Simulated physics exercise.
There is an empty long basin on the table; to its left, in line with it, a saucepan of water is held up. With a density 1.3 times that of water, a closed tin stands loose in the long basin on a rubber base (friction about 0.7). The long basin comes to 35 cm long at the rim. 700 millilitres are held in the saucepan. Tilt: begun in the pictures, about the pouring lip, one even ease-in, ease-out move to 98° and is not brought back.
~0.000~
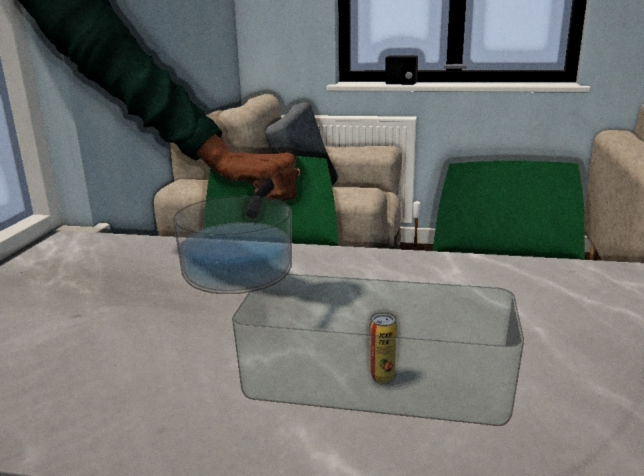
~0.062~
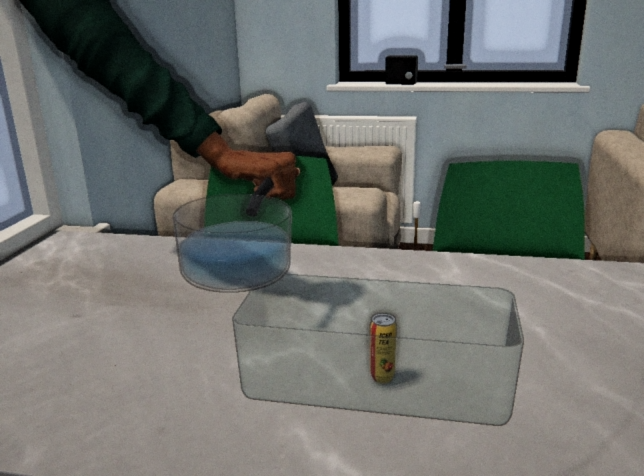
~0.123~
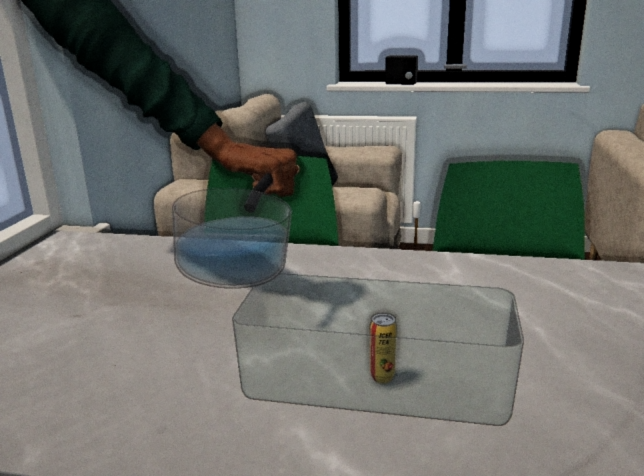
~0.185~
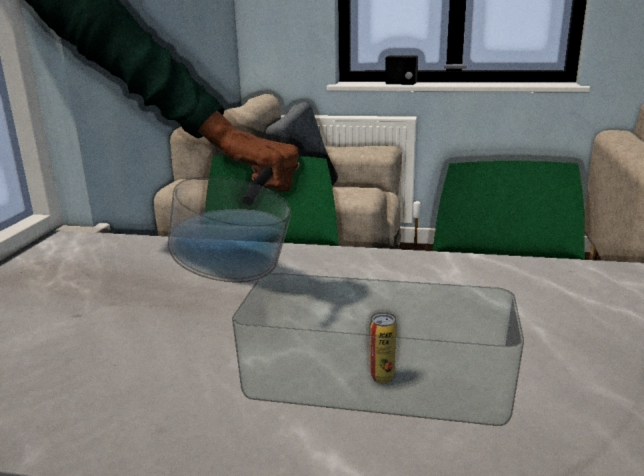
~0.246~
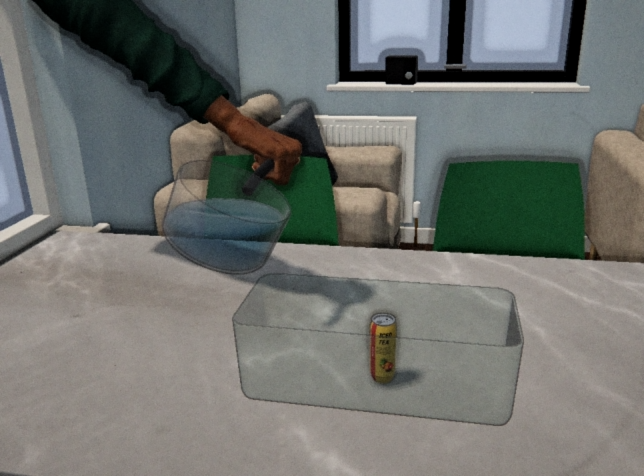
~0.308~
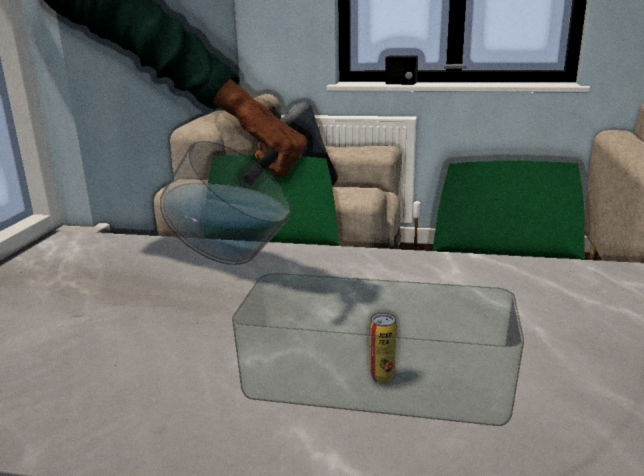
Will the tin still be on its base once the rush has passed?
Yes, it is still upright.
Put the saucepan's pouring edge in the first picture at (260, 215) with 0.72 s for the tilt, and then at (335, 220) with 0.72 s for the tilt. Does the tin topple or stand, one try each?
Try 1: Tipped over; try 2: Still standing.
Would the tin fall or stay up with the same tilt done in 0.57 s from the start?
Holds steady.
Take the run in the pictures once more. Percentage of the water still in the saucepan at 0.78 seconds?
10 per cent or thereabouts.
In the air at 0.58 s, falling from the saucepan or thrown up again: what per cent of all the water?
Some 48 per cent, I reckon.
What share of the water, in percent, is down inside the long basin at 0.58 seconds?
Roughly 4 percent.
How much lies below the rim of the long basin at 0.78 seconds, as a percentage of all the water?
Value: Approx. 72 %.
Then, 0.58 s in, the tilt is 89° and 47 per cent is still to pour; the tin stands where it began.
Then, 0.78 s in, the tilt is 98° and 11 per cent is still to pour; the tin stands where it began.
Then, 0.99 s in, the tilt is 98° and 2 per cent is still to pour; the tin leans 5°.
Then, 1.22 s in, the tilt is 98° and 1 per cent is still to pour; the tin stands 1 cm from where it began.
Finally, the tin stands 1 cm from where it began.
